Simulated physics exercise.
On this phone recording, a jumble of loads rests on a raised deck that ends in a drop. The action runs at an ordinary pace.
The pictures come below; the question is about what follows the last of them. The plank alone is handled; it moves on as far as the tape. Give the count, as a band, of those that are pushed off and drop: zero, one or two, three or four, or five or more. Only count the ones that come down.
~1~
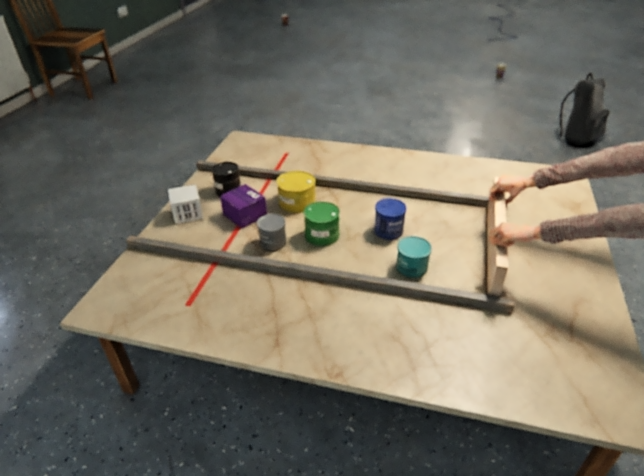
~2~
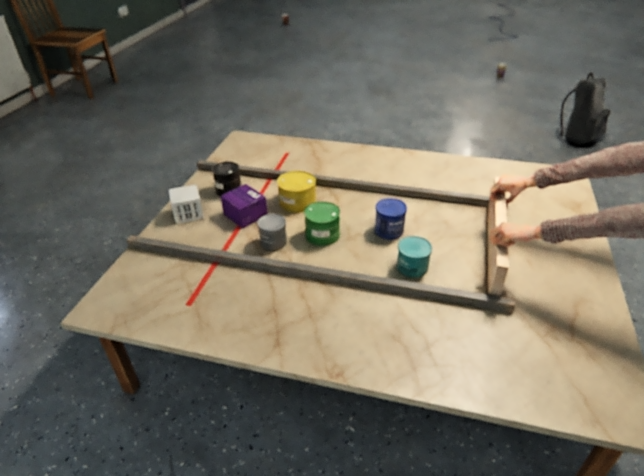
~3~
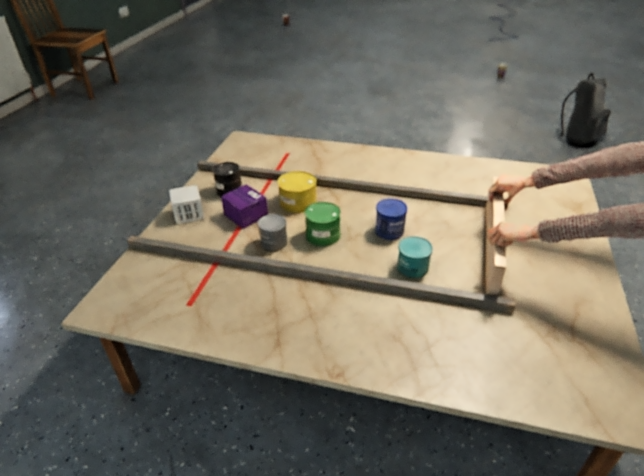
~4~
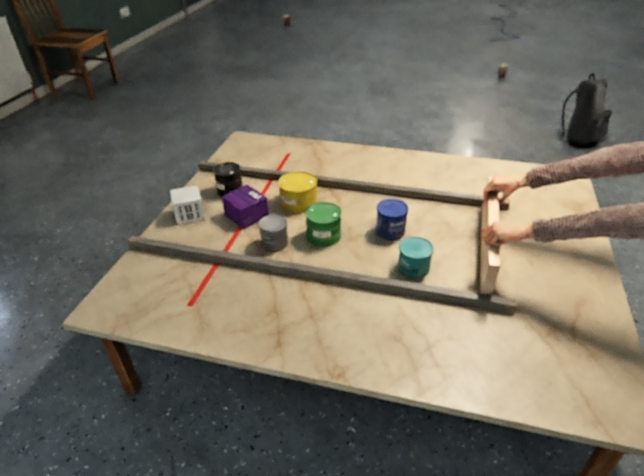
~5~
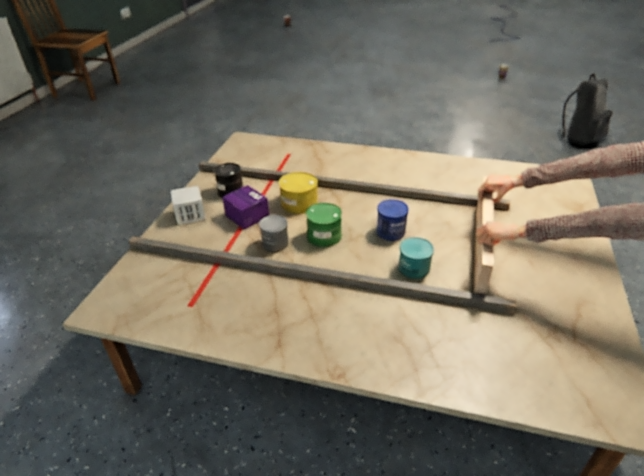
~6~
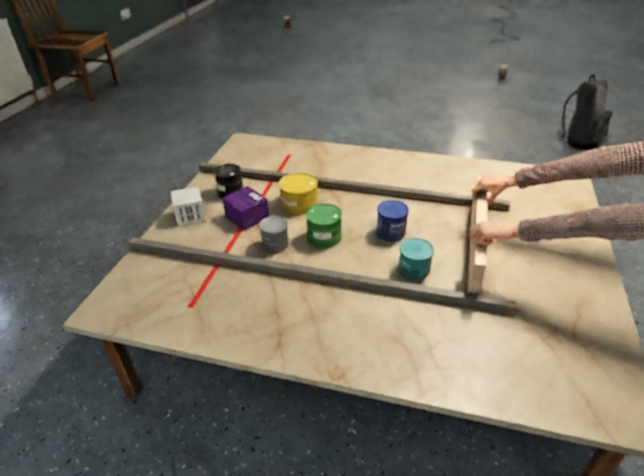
Not one drops.
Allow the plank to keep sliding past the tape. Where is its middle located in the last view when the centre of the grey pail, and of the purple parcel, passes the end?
Middle approx. at (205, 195), then approx. at (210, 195).
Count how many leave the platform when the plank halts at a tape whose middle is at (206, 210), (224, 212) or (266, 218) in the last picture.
Going through them in order, you'd see 3, 1 and 0.
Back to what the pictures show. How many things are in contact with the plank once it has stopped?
3 of them.
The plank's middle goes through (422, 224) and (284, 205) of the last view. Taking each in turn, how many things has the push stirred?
I get 1 at the one place and 6 at the other.
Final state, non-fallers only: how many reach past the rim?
I make it 0.
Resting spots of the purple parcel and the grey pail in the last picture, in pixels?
The first one ends at (209, 197), the second at (186, 234).
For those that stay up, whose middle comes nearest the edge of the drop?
That's the white crate.
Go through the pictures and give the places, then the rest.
White crate (186, 204); black canister (227, 180); purple parcel (244, 206); plank (496, 233); tape (247, 214), in the first picture.
Black canister (227, 180); blue pail (390, 219), in the second picture.
Purple parcel (245, 206); turquoise pail (414, 257), in the third picture.
White crate (188, 205); grey pail (274, 233), in the fourth picture.
Black canister (229, 181); plank (484, 232), in the fifth picture.
White crate (188, 206); black canister (229, 182); purple parcel (246, 208); plank (478, 232); tape (249, 216), in the sixth picture.
Soon after, none off yet; white crate at rest near (188, 206); black canister at rest near (229, 182); purple parcel at rest near (246, 208).
In the end, the number that fall off is zero.
